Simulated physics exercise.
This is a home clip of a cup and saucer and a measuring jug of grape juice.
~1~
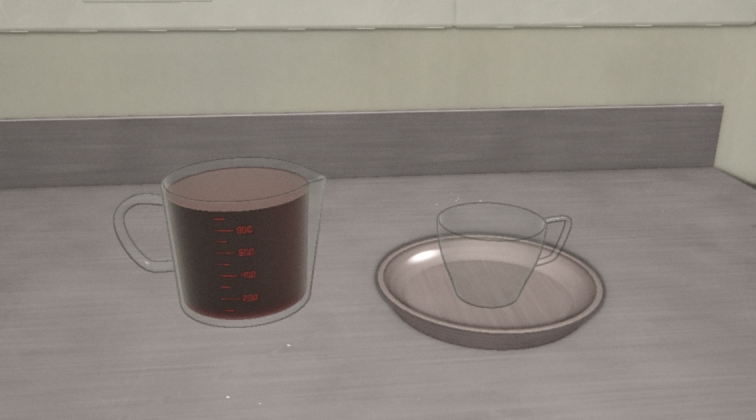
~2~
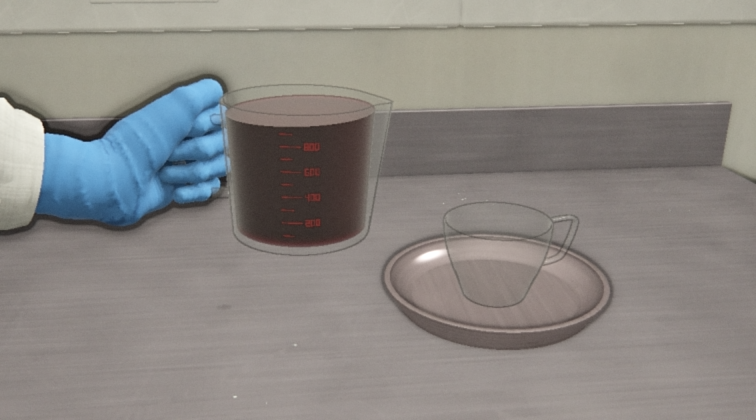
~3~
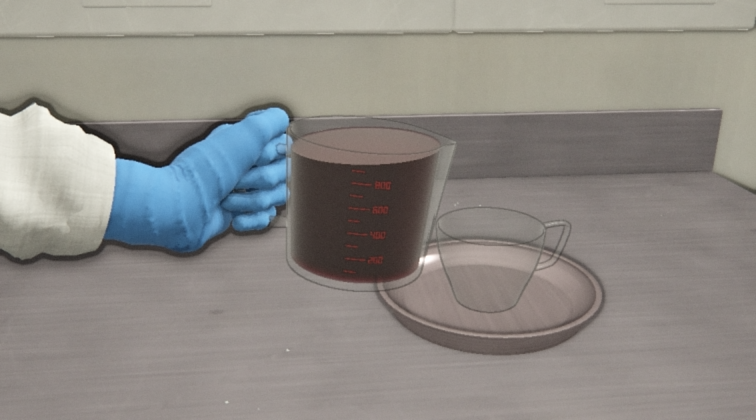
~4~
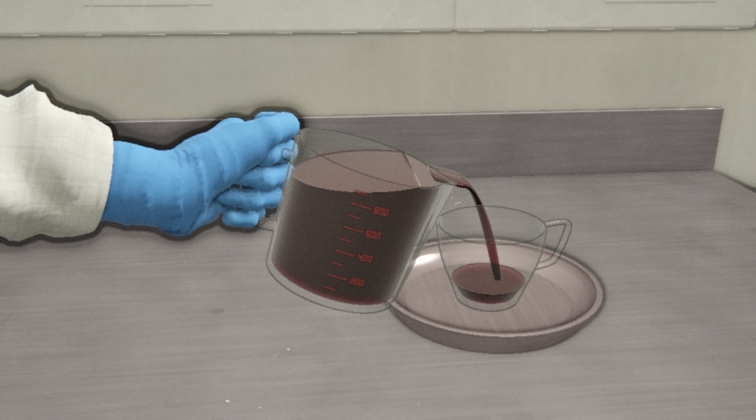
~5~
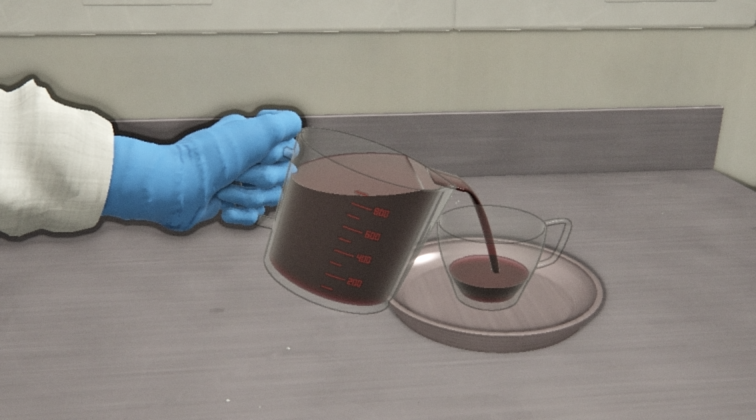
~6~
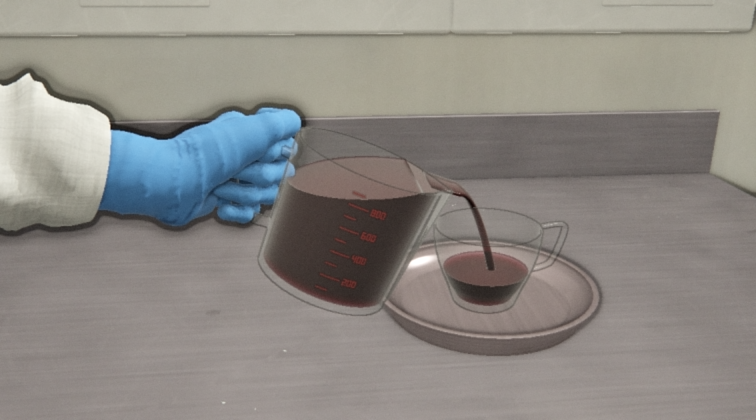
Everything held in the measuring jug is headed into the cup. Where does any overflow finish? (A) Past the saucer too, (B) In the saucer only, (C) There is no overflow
The answer is A.
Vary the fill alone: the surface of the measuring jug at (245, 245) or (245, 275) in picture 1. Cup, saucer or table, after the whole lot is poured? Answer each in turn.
As listed: The saucer catches it, cup only.
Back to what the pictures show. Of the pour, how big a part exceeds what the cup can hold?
Around 70 in a hundred.
Next, the cup is full to the brim; the saucer is wet, with room to spare.
After that, the cup is full to the brim; the saucer is full and running over.
Finally, the cup is full to the brim; the saucer is full and running over.
